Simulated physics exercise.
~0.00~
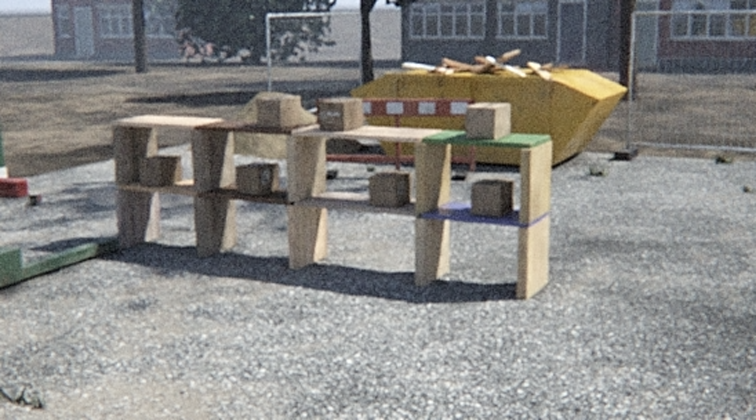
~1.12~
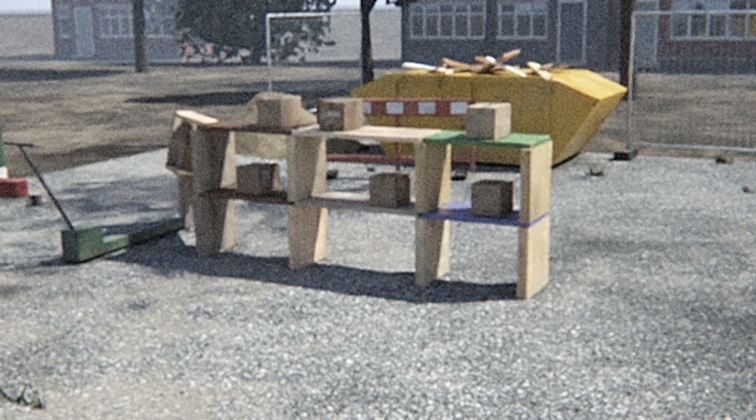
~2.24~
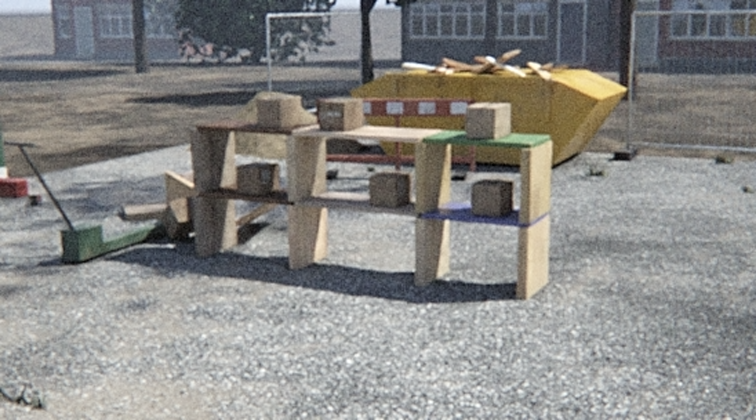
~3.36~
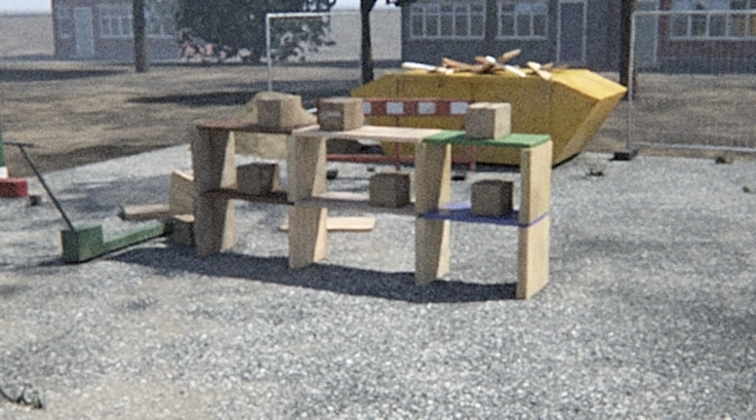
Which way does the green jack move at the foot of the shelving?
The jack moves to the right, in toward the left end of the shelving.
